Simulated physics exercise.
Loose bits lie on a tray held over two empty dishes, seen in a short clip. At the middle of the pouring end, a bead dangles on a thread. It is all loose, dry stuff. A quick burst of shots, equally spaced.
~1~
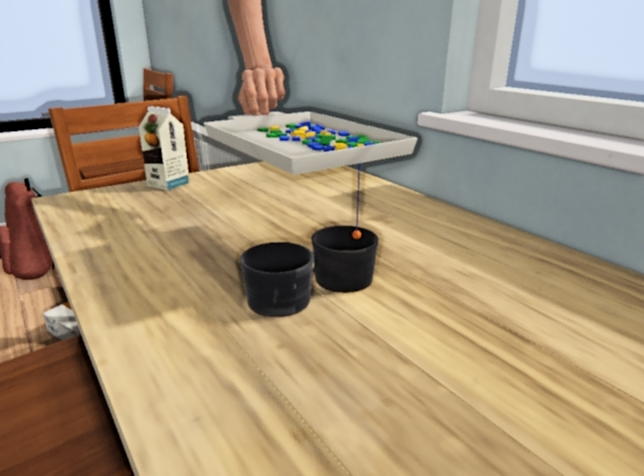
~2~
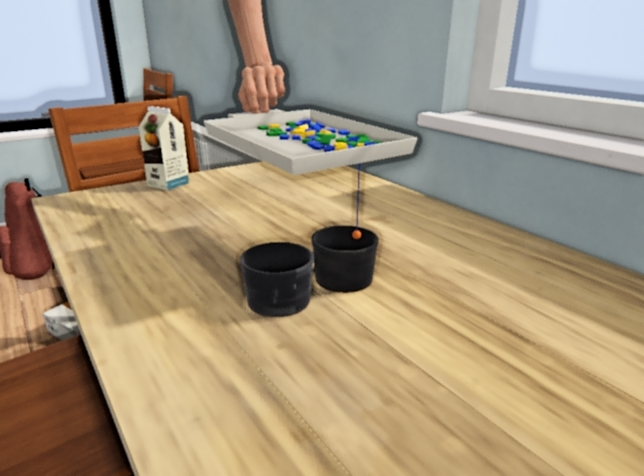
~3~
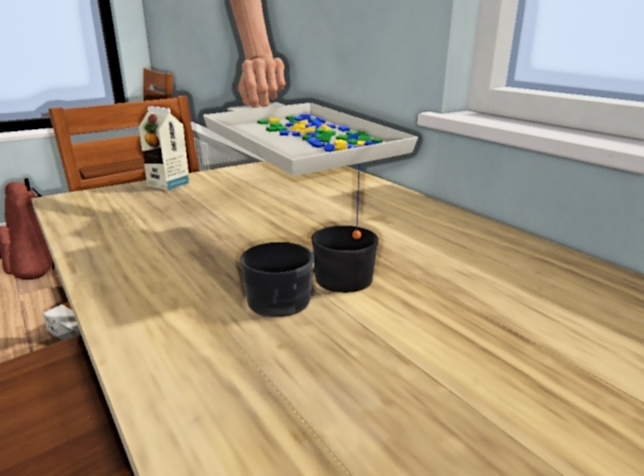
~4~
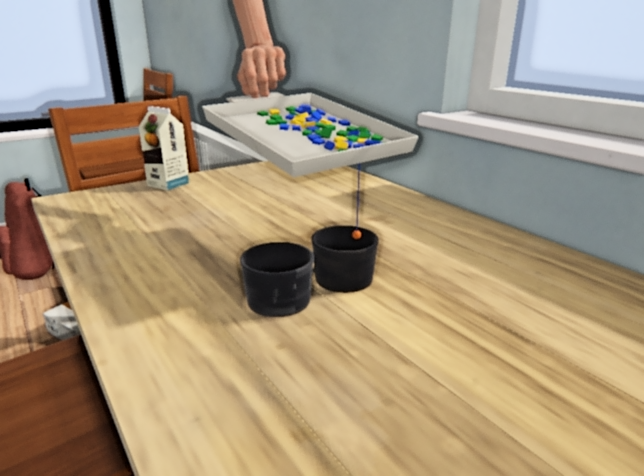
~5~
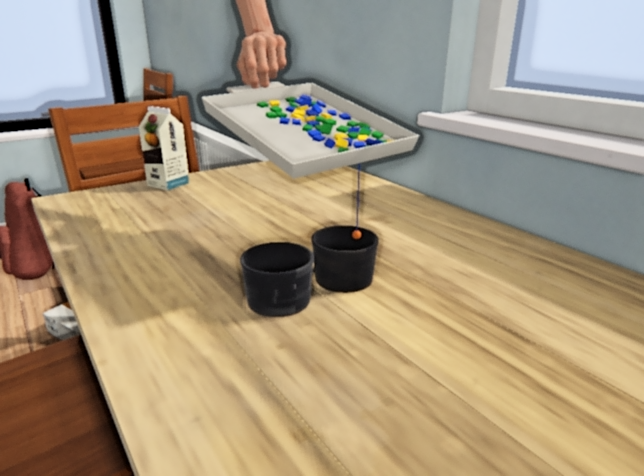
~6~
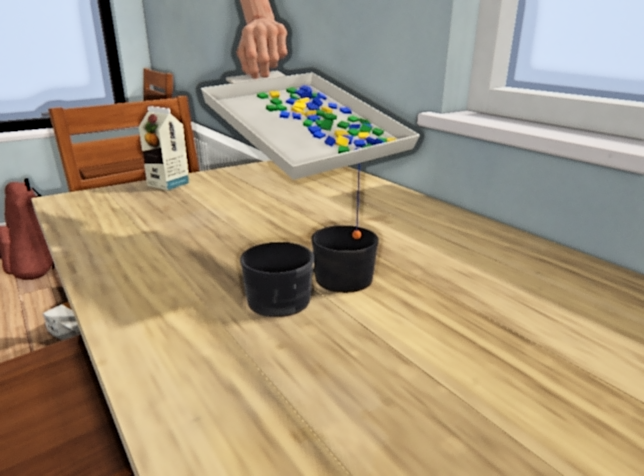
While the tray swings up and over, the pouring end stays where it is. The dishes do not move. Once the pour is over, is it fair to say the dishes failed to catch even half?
Yes, they caught less than half.
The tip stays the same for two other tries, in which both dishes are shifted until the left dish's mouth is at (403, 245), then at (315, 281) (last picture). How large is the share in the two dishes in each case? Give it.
About 0 per cent, then about 70 per cent.
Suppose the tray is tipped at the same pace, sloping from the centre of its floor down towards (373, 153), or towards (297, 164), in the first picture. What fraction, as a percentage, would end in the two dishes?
In turn 0 and 70 in a hundred.
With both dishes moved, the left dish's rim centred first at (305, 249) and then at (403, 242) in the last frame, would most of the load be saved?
Short of half, then short of half.
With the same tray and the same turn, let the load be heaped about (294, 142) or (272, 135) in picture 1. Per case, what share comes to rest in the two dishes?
That would be 10 per cent, and then 10 per cent.
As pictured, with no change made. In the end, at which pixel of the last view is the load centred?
Roughly pixel (349, 325).
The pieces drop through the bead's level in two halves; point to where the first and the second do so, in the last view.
The opening half passes (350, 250), the closing half (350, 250).
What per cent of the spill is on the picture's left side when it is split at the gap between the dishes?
Estimate: About 20 per cent.
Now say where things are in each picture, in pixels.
In the first frame, corners of the pouring end (293, 157) and (413, 138), level; middle of the load (329, 138), mosaic tiles; left dish (296, 289); right dish (365, 267); bead on its thread (357, 235).
In the second frame, corners of the pouring end (293, 157) and (413, 138), level; middle of the load (329, 137).
In the third frame, corners of the pouring end (294, 158) and (413, 137), tipped barely, lowest at the left corner; middle of the load (329, 133).
In the fourth frame, corners of the pouring end (294, 160) and (414, 136), tipped a little, lowest at the left corner; middle of the load (329, 128).
In the fifth frame, corners of the pouring end (294, 162) and (415, 135), tipped a little, lowest at the left corner; middle of the load (329, 122).
In the sixth frame, corners of the pouring end (294, 164) and (415, 134), tipped a little, lowest at the left corner; middle of the load (330, 117); left dish (296, 289); right dish (365, 267).
Just after the last frame, tray tipped steeply; every one on the tray.
A moment on, tray tipped right over; the larger part on the tray; about a tenth outside both; just a few in the air.
Further on, tray tipped past a quarter turn; about a tenth in the left dish; almost all outside both.
When it is over, tray tipped past a quarter turn; about a tenth in the left dish; not one in the right dish; almost all outside both.
